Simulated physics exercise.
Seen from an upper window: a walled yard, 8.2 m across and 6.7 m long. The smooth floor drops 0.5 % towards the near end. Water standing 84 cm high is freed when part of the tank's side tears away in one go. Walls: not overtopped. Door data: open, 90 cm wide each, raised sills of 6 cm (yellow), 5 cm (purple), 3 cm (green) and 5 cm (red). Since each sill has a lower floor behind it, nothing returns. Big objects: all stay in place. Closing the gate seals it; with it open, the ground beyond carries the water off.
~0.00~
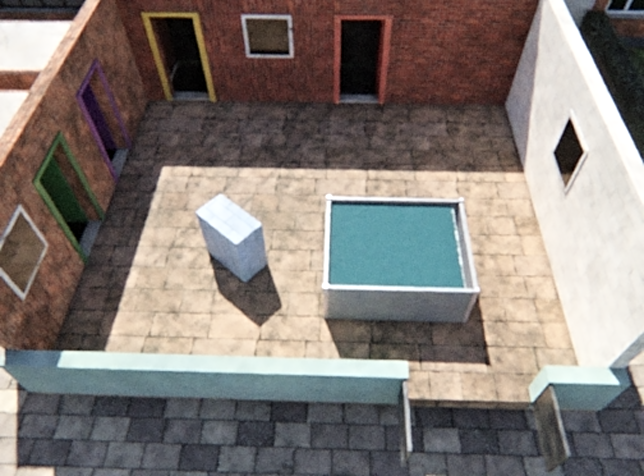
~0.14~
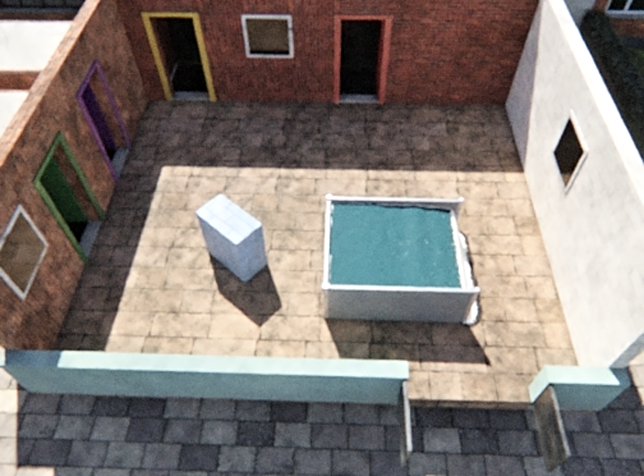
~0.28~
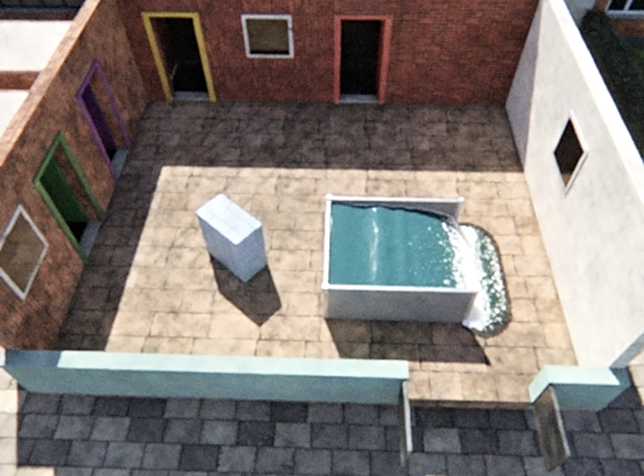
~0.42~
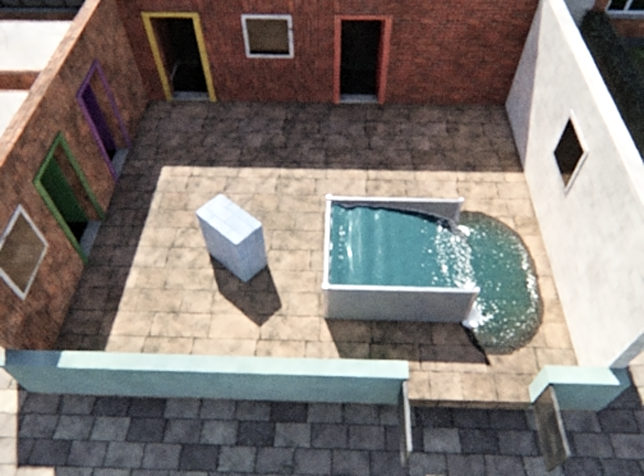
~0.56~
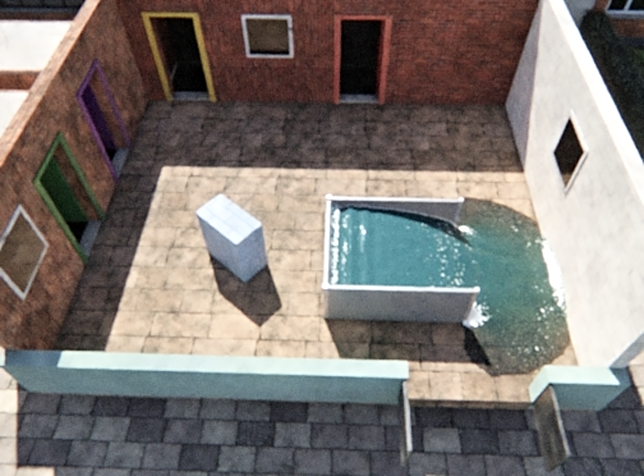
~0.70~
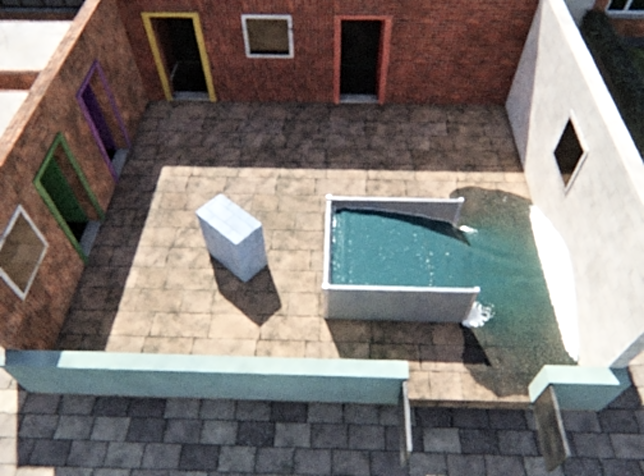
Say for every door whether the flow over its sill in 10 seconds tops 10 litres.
At the yellow door the water let in will remain short of the limit, at the purple door the water let in will surpass the limit, at the green door the water let in will surpass the limit, at the red door the water let in will surpass the limit.
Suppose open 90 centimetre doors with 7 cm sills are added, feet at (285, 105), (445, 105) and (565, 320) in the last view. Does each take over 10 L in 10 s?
Door 1: Lower; door 2: Higher; door 3: Higher.
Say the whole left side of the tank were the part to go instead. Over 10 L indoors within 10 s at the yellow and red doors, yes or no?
At yellow the amount is higher than the mark, while at red it is beneath the mark.
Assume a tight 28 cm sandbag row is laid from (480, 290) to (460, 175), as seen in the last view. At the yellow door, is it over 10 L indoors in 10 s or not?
Result at yellow: Limit not reached.
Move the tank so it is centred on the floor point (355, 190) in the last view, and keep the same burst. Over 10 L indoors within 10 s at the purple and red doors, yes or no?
Purple door exceeded, red door held.
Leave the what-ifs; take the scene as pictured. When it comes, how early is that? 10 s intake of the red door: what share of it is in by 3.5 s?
Roughly 0 percent is in by then.
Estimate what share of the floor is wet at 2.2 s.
I'd say around 25 % is wet.
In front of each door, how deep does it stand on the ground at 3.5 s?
Depth readings (cm): Yellow = 0; purple = 0; green = 0; red = 9.
After 1.4 s water covers 15 % of the floor and is deepest (60 cm) near (576, 387); yellow door not reached, purple door not reached, green door not reached, red door not reached.
After 2.2 s water covers 25 % of the floor and is deepest (53 cm) near (576, 387); yellow door not reached, purple door not reached, green door not reached, red door not reached.
After 3.5 s water covers 45 % of the floor and is deepest (28 cm) near (493, 111); yellow door not reached, purple door not reached, green door not reached, red door 9 cm at the sill, 0 L in.
After 6.0 s water covers 80 % of the floor and is deepest (14 cm) near (69, 340); yellow door 3 cm at the sill, 0 L in, purple door not reached, green door 4 cm at the sill, 0 L in, red door 7 cm at the sill, 15 L in.
After 10.0 s water covers 95 % of the floor and is deepest (10 cm) near (211, 244); yellow door 5 cm at the sill, 2 L in, purple door 9 cm at the sill, 32 L in, green door 8 cm at the sill, 17 L in, red door 4 cm at the sill, 19 L in.
